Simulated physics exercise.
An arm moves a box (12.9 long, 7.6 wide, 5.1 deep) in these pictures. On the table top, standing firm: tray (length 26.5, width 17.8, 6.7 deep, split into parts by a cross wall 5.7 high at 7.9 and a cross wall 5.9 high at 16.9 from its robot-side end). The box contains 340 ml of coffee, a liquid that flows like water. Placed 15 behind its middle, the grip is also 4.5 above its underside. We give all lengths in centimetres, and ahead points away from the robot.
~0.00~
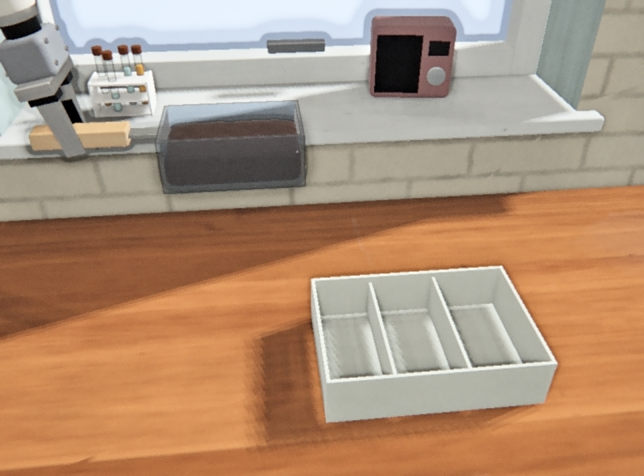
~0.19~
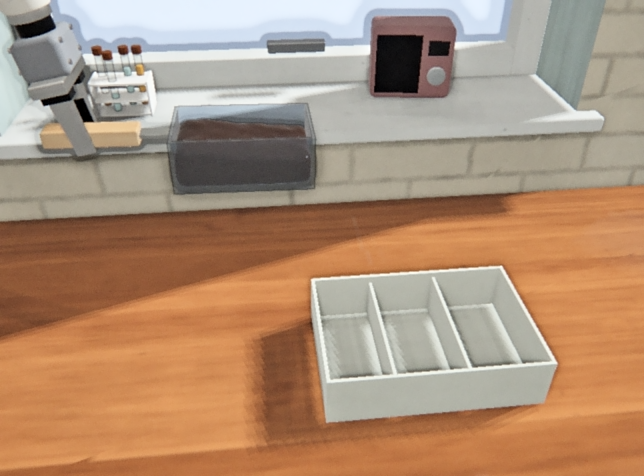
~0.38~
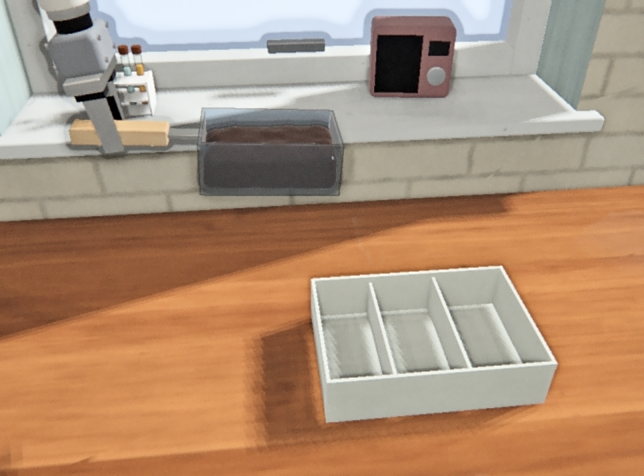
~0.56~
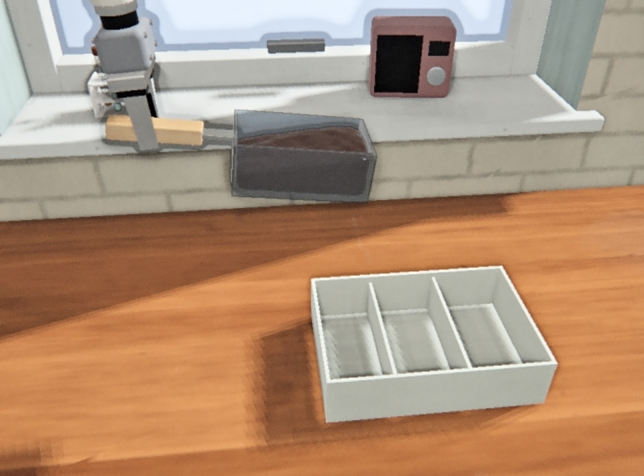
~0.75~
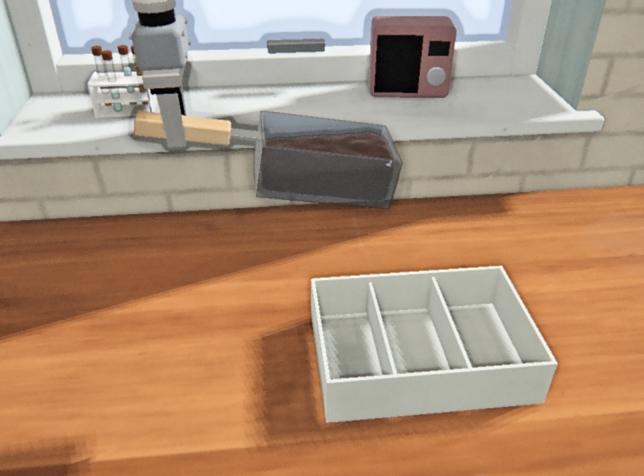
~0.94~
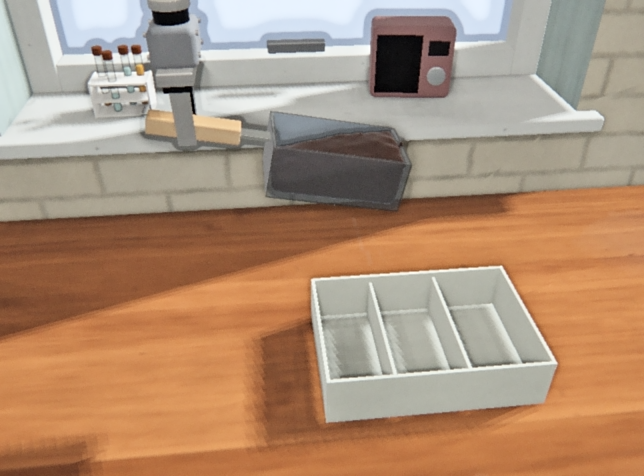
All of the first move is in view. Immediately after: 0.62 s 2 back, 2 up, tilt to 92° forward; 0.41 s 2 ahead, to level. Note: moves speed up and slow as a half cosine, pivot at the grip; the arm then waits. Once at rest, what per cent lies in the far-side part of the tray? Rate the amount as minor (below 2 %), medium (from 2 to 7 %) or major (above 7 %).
Rated minor, below 2 %.
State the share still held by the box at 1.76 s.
Roughly 18 per cent.
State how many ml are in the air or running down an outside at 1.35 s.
I'd say around 100 ml.
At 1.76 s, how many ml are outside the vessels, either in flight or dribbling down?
Around 5 ml at that moment.
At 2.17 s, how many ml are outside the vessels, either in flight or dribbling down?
Estimate: Around 15 ml.
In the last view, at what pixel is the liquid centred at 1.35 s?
Near pixel (304, 297).
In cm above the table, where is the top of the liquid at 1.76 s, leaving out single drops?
The top of the liquid sits at around 22 centimetres above the table.
After 1.35 s, tilted 72° forward, liquid up to 20 above the table; 130 ml in the box, 95 ml in the robot-side part, 15 ml in the middle part, 100 ml in the air or running down outside.
After 1.76 s, tilted 46° forward, liquid up to 138 above the table; 150 ml on the table or floor, 110 ml in the robot-side part, 60 ml in the box, 15 ml in the middle part, 5 ml in the air or running down outside.
After 2.17 s, level, liquid up to 118 above the table; 155 ml on the table or floor, 110 ml in the robot-side part, 40 ml in the box, 15 ml in the middle part, 15 ml in the air or running down outside.
After 2.97 s, level, liquid up to 33 above the table; 170 ml on the table or floor, 110 ml in the robot-side part, 40 ml in the box, 20 ml in the middle part.
In the end, 170 ml on the table or floor, 110 ml in the robot-side part, 40 ml in the box, 20 ml in the middle part. That is 1 % in the far-side part of the tray.
